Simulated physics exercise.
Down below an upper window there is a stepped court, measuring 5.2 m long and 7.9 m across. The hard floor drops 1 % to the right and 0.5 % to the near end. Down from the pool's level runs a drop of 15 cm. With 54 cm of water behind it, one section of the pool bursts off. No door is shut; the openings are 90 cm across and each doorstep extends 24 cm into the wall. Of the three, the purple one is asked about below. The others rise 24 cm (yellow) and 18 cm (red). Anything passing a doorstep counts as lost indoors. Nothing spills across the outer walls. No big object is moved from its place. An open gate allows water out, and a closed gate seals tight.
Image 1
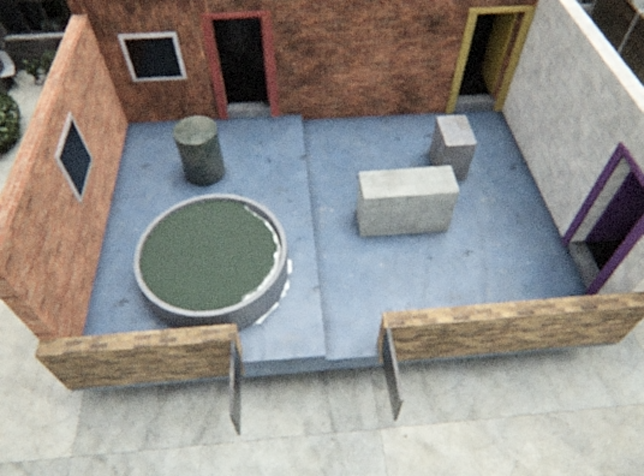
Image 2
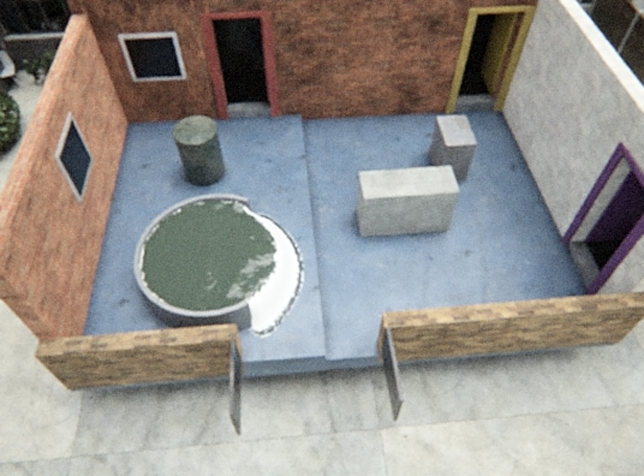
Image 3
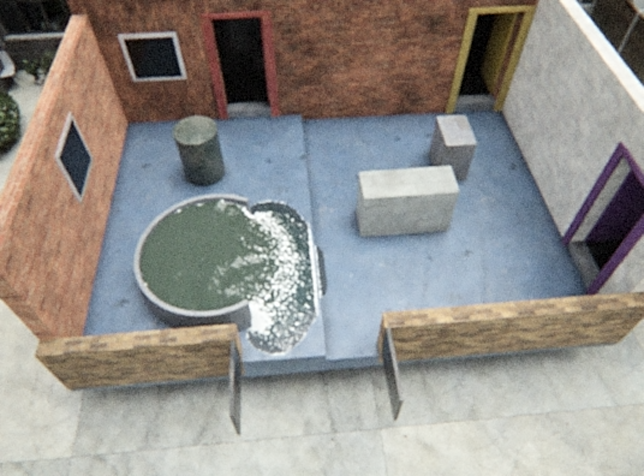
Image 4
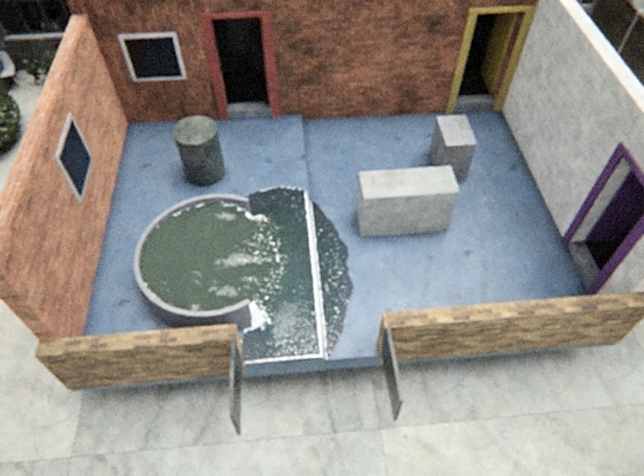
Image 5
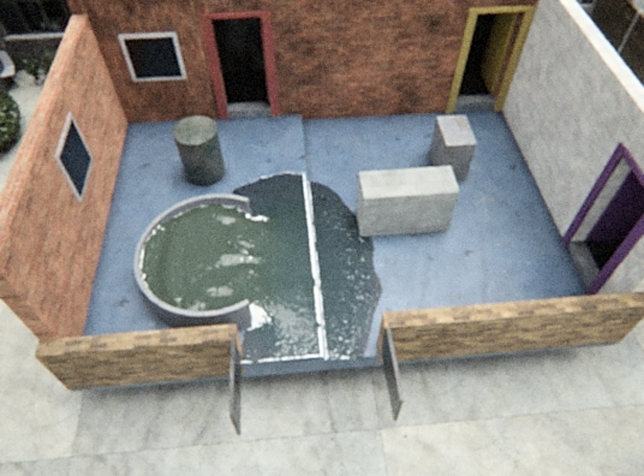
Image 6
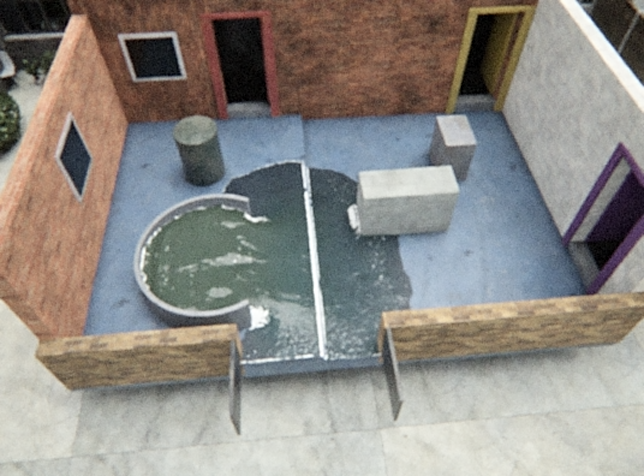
A small walled court with a blue floor, seen from above and in front by a still camera, has brick walls at the left and back and a pale wall at the right. A round pool of dark green water sits at left near a green drum, with pale blocks right of centre and red, yellow and purple doorways. The pool's right side opens and water pours out, foaming, then spreads rightward over the step, around the larger block.
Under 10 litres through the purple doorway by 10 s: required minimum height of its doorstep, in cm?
Roughly 28 cm.
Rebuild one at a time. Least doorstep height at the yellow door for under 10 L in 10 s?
Yellow: 11.0 cm.
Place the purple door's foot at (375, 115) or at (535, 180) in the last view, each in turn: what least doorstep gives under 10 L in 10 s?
Around 9.5 and 10.0 cm respectively.
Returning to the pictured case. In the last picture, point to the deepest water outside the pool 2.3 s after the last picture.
About (594, 323).
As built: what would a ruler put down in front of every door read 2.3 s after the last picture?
Lab note, cm: Yellow 6; purple 30; red 1.
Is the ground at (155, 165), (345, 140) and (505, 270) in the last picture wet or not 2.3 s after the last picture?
Well, in sequence they're bone-dry, soaked and soaked.
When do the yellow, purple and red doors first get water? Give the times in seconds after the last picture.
Arrival times - yellow: 1.6 s; purple: 1.6 s; red: 2.2 s.
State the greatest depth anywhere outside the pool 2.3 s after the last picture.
Max depth: Around 34 cm.
Then, 0.7 s after the last picture water covers 40 % of the floor, deepest (28 cm) near (357, 229); it has not reached the purple door.
Then, 2.3 s after the last picture water covers 55 % of the floor, deepest (34 cm) near (594, 323); 30 cm at the purple door, 43 litres in over its 15 cm doorstep.
Then, 9.3 s after the last picture water covers 60 % of the floor, deepest (11 cm) near (366, 170); 9 cm at the purple door, 112 litres in over its 15 cm doorstep.
At the purple door as built, the water peaked near 32 cm, 2.1 s after the last picture.
Run again over the same 10 s with other heights there, 27 litres in over 23.5 cm, 3 litres over 32 cm. The limit of 10 litres is kept from about 28 cm up.
